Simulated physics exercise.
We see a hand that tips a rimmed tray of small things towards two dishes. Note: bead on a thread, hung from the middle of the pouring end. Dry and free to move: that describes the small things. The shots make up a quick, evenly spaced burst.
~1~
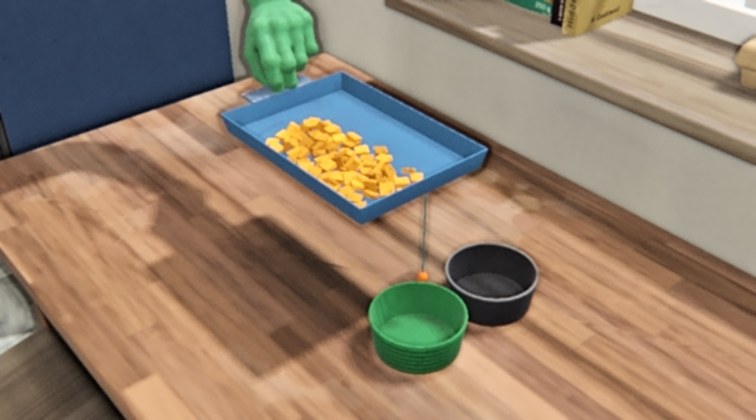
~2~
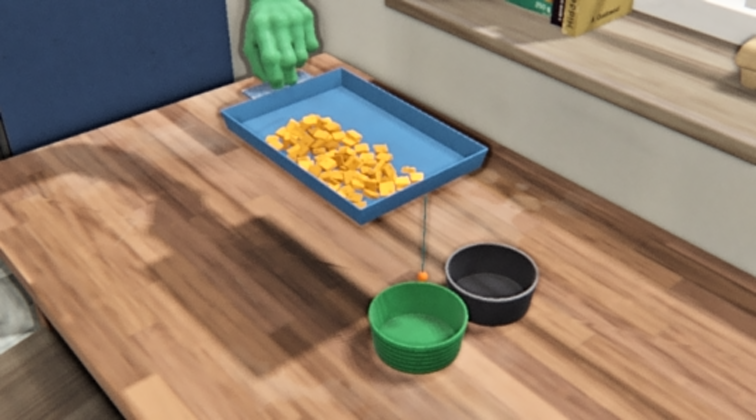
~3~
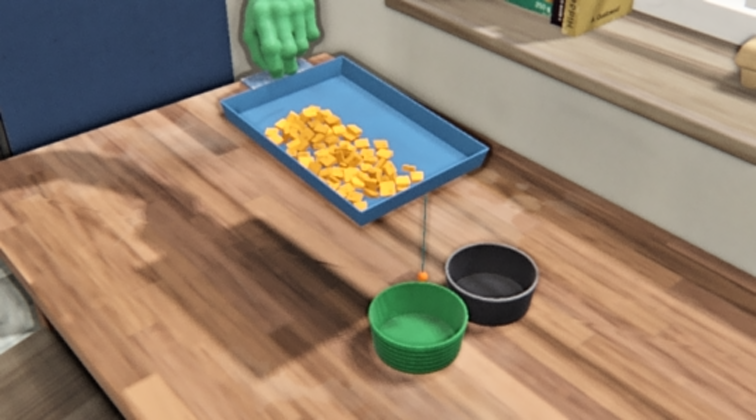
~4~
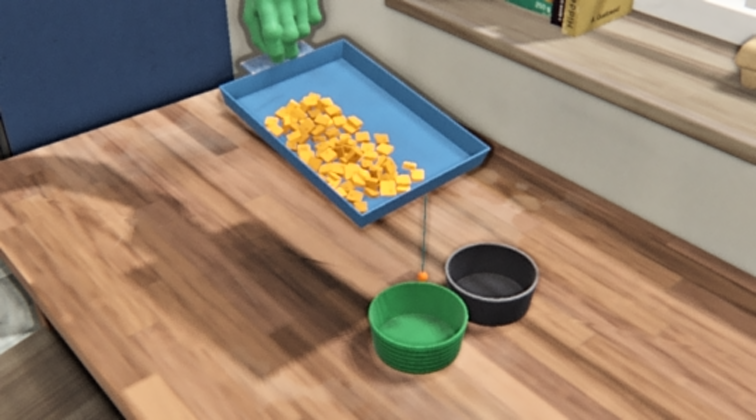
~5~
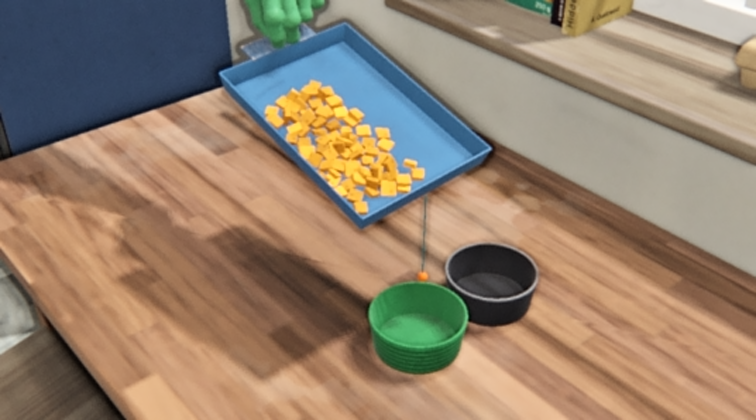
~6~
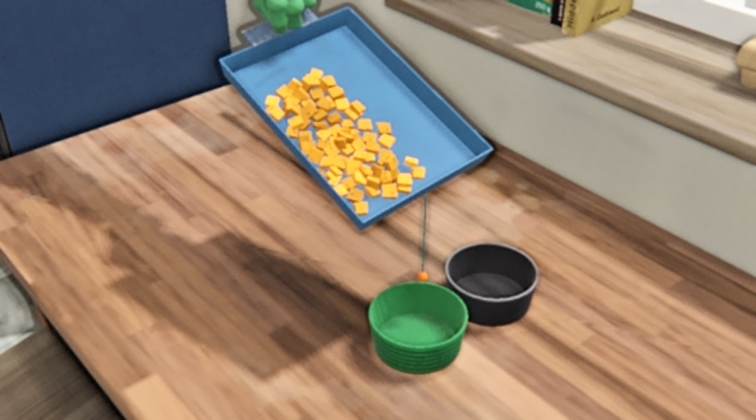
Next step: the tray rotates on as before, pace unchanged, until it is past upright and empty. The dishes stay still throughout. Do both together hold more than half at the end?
It looks like most goes in the dishes, when all's done.
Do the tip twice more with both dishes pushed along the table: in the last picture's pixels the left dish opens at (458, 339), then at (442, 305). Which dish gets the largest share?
The dish at left, then the dish at left.
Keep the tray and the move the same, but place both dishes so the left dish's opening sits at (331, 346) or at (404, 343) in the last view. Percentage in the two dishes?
Roughly 60% on the first try and 90% on the second.
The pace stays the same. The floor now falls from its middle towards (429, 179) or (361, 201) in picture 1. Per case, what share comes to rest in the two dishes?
The first try yields 80 percent and the second 40 percent.
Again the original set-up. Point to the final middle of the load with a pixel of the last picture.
Last view, centre at rest - approx. (413, 352).
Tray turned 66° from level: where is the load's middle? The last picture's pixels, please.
Roughly at (386, 190).
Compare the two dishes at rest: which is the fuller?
It's the leftmost dish that ends with more.
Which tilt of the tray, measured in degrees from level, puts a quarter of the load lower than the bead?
Around 100°, give or take.
Shortly afterwards, tray tipped steeply; the whole lot on the tray.
Next, tray tipped past a quarter turn; near half on the tray; near a quarter in the left dish; a little outside both; near a quarter in the air.
Some moments later, tray tipped past a quarter turn; near two thirds in the left dish; near a third outside both.
In the end, tray tipped past a quarter turn; near two thirds in the left dish; none at all in the right dish; near a third outside both.
